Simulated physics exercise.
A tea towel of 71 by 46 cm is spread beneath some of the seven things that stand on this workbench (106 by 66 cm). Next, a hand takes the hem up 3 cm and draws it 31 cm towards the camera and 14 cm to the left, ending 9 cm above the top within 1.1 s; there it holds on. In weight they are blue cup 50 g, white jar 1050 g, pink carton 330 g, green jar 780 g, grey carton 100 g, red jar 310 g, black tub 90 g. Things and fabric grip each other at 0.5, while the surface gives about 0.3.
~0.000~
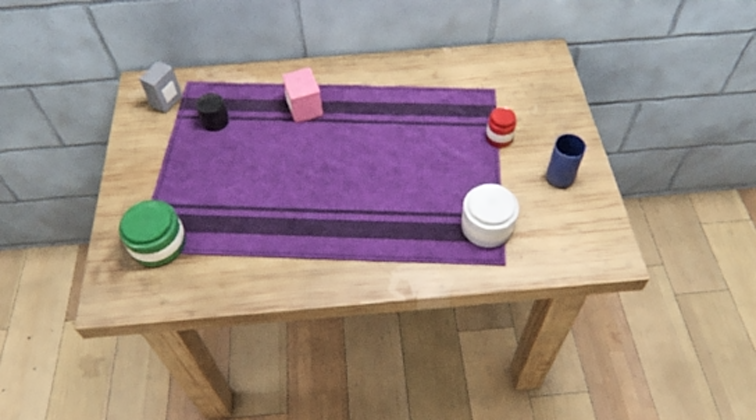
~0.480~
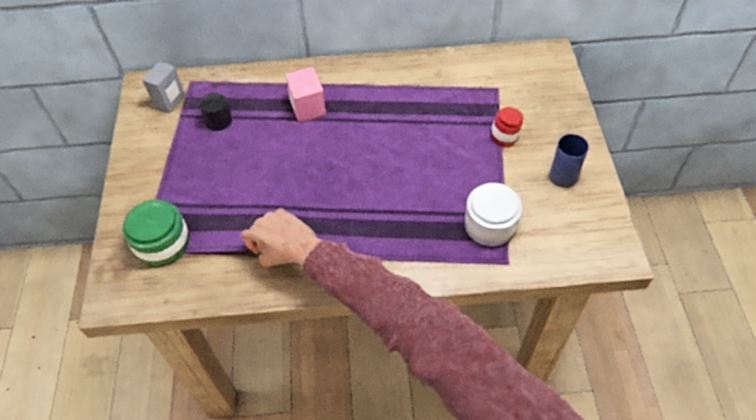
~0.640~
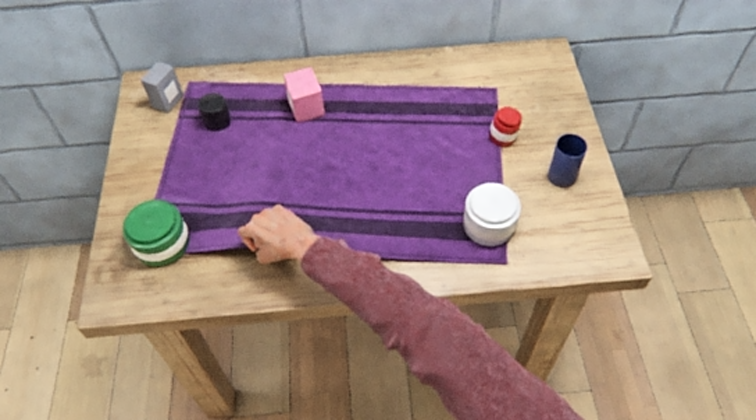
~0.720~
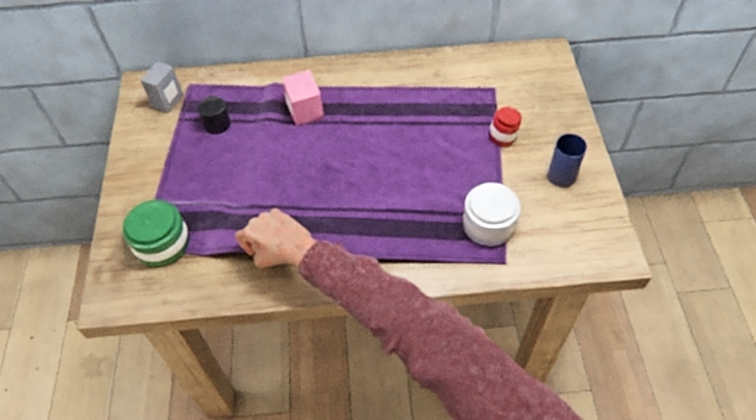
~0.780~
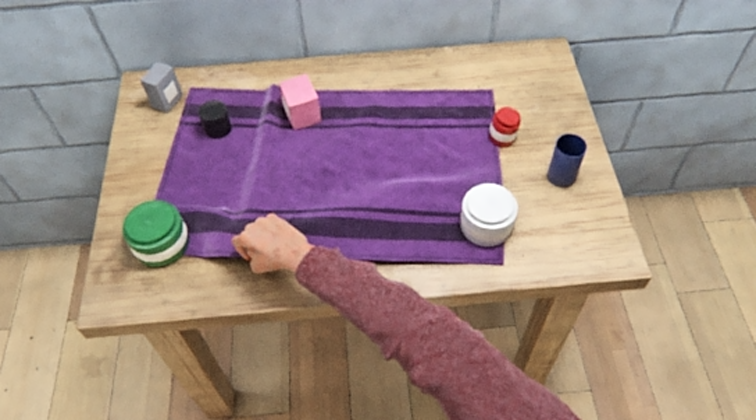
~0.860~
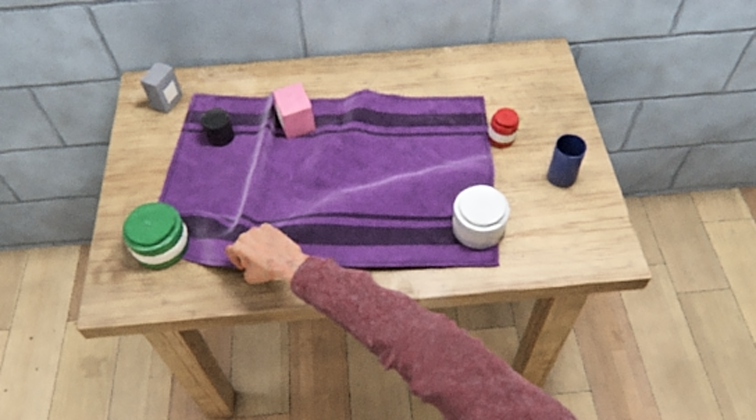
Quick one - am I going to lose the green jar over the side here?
Yes, it goes over.
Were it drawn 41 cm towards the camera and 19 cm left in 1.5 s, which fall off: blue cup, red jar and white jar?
In that case: Blue cup stays on, red jar remains, white jar falls off.
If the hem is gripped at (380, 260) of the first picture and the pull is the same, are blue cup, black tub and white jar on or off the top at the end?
Note - blue cup: Still on top; black tub: Still on top; white jar: Off the top.
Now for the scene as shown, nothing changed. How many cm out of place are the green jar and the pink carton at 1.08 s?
Green jar: 4 cm; pink carton: 15 cm.
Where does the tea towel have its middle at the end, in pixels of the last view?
About (251, 305).
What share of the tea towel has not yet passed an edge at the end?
I'd say close to 65 per cent of it.
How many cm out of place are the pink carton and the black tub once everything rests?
I'd put the pink carton near 40 centimetres and the black tub near 35 centimetres.
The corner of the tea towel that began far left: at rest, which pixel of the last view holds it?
Look around (168, 195) in the last picture - that's where it comes to rest.
At 1.1 s, 100 % of the tea towel is still over the top; green jar 5 cm off its start, pink carton 15 cm off its start, black tub 14 cm off its start.
At 1.3 s, 90 % of the tea towel is still over the top; green jar 12 cm off its start, pink carton 26 cm off its start, black tub 24 cm off its start.
At 1.5 s, 70 % of the tea towel is still over the top; green jar 23 cm off its start at (103, 339), pink carton 34 cm off its start at (247, 212), black tub 31 cm off its start at (190, 224).
At 1.7 s, 65 % of the tea towel is still over the top; green jar over the edge, pink carton 38 cm off its start, black tub 33 cm off its start.
At 3.3 s, 65 % of the tea towel is still over the top; green jar over the edge, pink carton 39 cm off its start at (236, 230), black tub 33 cm off its start at (180, 235), white jar 26 cm off its start at (376, 269).
